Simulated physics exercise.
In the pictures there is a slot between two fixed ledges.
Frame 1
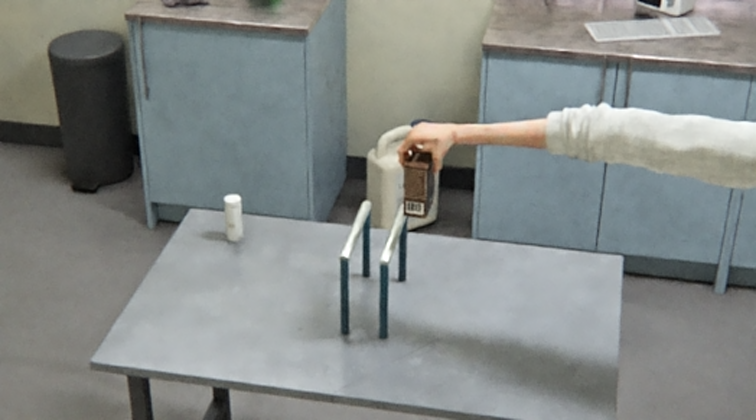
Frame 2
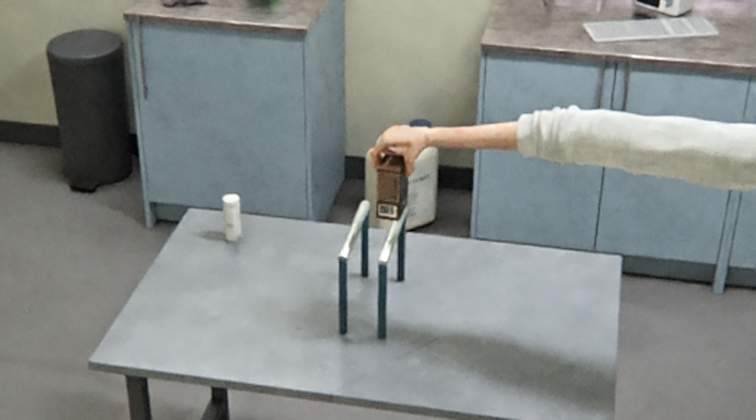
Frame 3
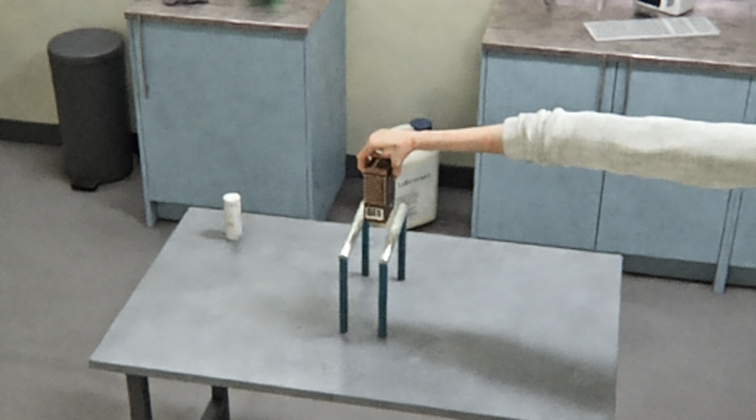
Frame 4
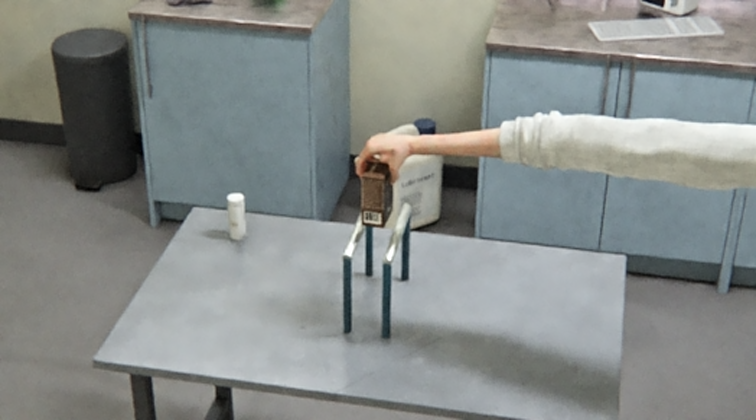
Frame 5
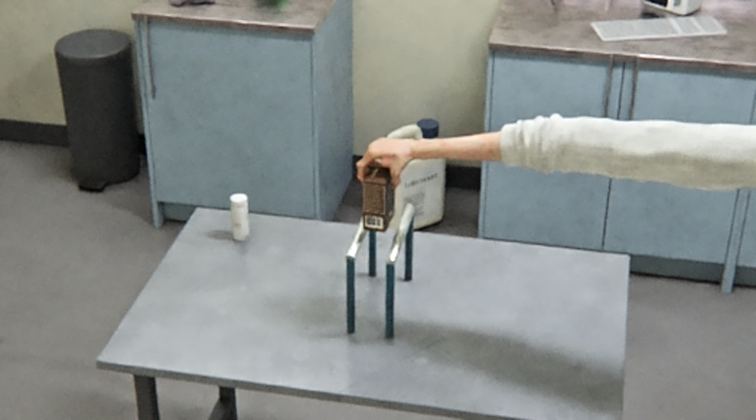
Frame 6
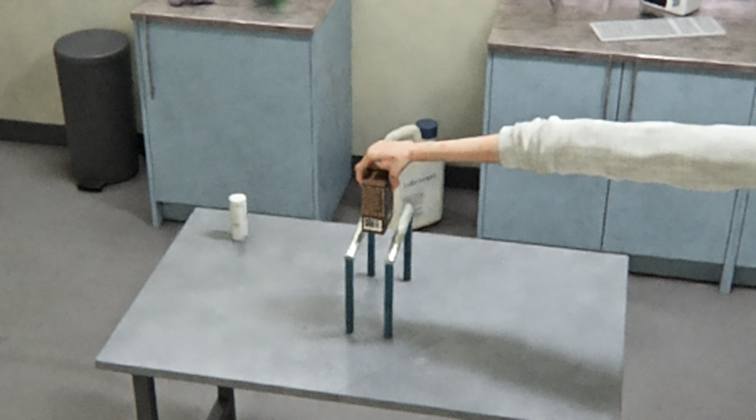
A hand carries a brown packet left over a gap between two rails, lowering it slightly.
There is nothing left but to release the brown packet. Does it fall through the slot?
Yes. It ends up below.
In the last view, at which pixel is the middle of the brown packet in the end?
End point in the final view: About (423, 303).
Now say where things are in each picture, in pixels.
The first picture shows being brought over the gap; brown packet (420, 183); white shaker (233, 218).
The second picture shows being brought over the gap; brown packet (393, 186); white shaker (232, 218).
The third picture shows being brought over the gap; brown packet (380, 189); white shaker (233, 217).
The fourth picture shows being brought over the gap; brown packet (378, 193); white shaker (236, 217).
The fifth picture shows being brought over the gap; brown packet (379, 198); white shaker (240, 217).
The sixth picture shows held still over the gap; brown packet (378, 200); white shaker (239, 217).
Then, 0.30 s past the last view, brown packet rocked 12° from its first pose near (379, 265).
Then, 0.50 s past the last view, brown packet rocked 68° from its first pose near (399, 289).
Finally, down or leaning hard on the stand or table, brown packet; white shaker still in place. Final places as the last picture's camera would see them, brown packet near (423, 303). The packet reaches the table.
